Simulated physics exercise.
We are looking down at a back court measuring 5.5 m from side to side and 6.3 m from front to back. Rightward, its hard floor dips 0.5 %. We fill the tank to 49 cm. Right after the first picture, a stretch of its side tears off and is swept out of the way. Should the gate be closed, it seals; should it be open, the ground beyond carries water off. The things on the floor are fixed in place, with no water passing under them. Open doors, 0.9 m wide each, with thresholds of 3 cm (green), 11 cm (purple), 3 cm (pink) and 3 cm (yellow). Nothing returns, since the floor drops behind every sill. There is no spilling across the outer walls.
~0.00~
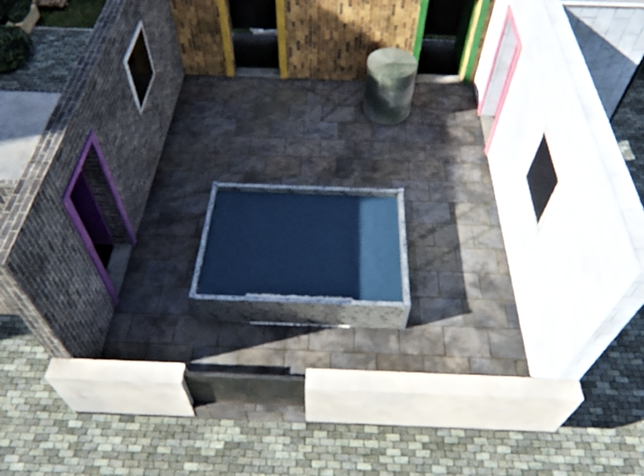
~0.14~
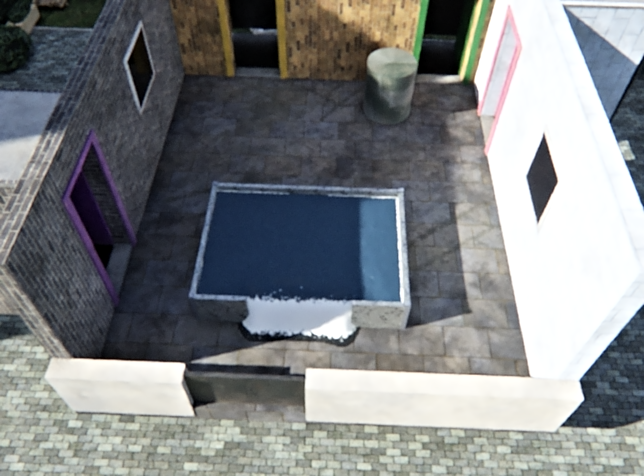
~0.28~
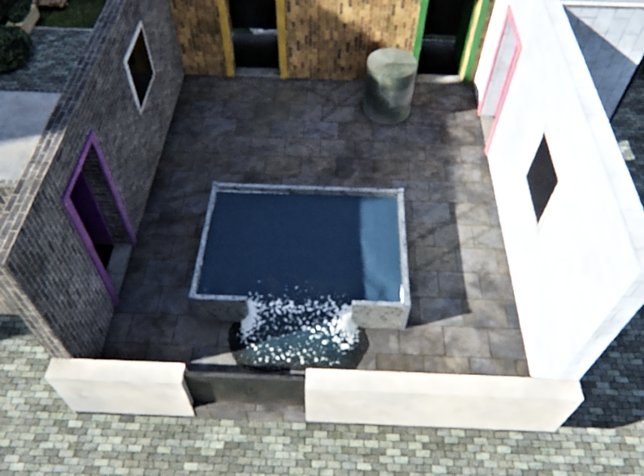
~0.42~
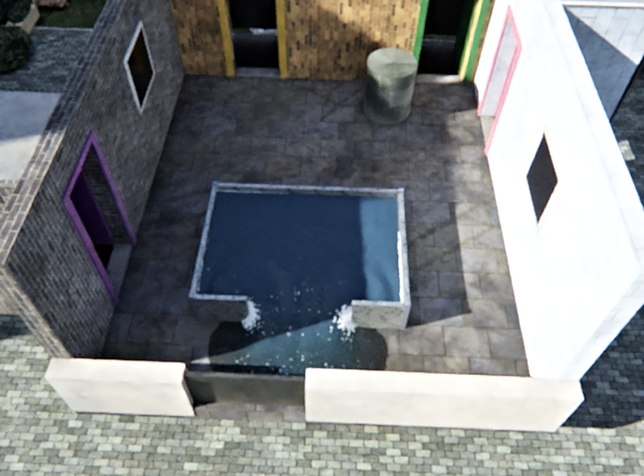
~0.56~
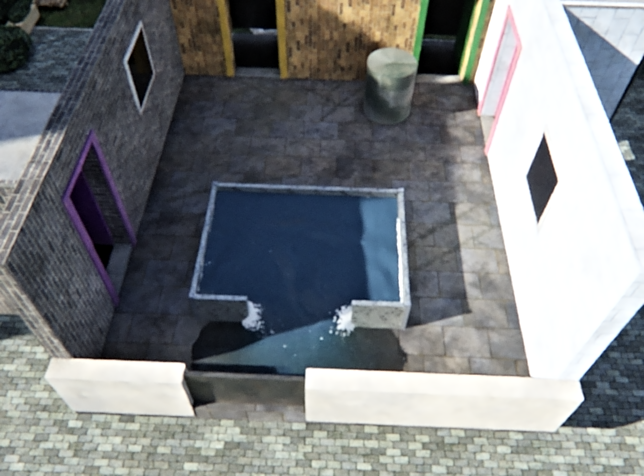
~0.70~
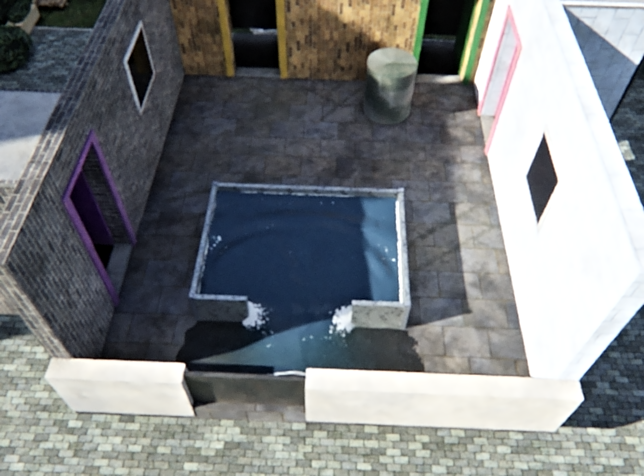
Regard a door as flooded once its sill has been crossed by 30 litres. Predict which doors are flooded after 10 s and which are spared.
The green door is flooded, the purple door is spared, the pink door is spared, the yellow door is flooded.
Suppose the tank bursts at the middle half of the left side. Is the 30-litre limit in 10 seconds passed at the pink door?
Against the limit, pink does not exceed it.
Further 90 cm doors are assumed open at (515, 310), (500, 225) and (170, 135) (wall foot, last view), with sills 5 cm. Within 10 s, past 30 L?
Result in order - more than that, not enough, not enough.
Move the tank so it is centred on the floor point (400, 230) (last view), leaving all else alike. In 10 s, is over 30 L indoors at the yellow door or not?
Yellow: Too much.
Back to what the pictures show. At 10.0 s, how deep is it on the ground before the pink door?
About 7.0 cm.
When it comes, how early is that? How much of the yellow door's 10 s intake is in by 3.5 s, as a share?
0 percent or so by then.
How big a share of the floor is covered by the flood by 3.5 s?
Covered: Roughly 50 per cent.
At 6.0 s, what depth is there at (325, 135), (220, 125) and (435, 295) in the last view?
Around 4 cm, 3 cm and 3 cm, in the order given.
After 1.4 s water covers 15 % of the floor and is deepest (42 cm) near (294, 393); green door not reached, purple door not reached, pink door not reached, yellow door not reached.
After 2.2 s water covers 25 % of the floor and is deepest (34 cm) near (294, 393); green door not reached, purple door 11 cm at the sill, 0 L in, pink door not reached, yellow door not reached.
After 3.5 s water covers 50 % of the floor and is deepest (24 cm) near (108, 385); green door not reached, purple door 13 cm at the sill, 4 L in, pink door 1 cm at the sill, 0 L in, yellow door not reached.
After 6.0 s water covers 90 % of the floor and is deepest (16 cm) near (526, 403); green door 10 cm at the sill, 35 L in, purple door 9 cm at the sill, 7 L in, pink door 3 cm at the sill, 0 L in, yellow door 9 cm at the sill, 23 L in.
After 10.0 s water covers 95 % of the floor and is deepest (11 cm) near (373, 94); green door 10 cm at the sill, 159 L in, purple door 6 cm at the sill, 7 L in, pink door 7 cm at the sill, 5 L in, yellow door 8 cm at the sill, 99 L in.
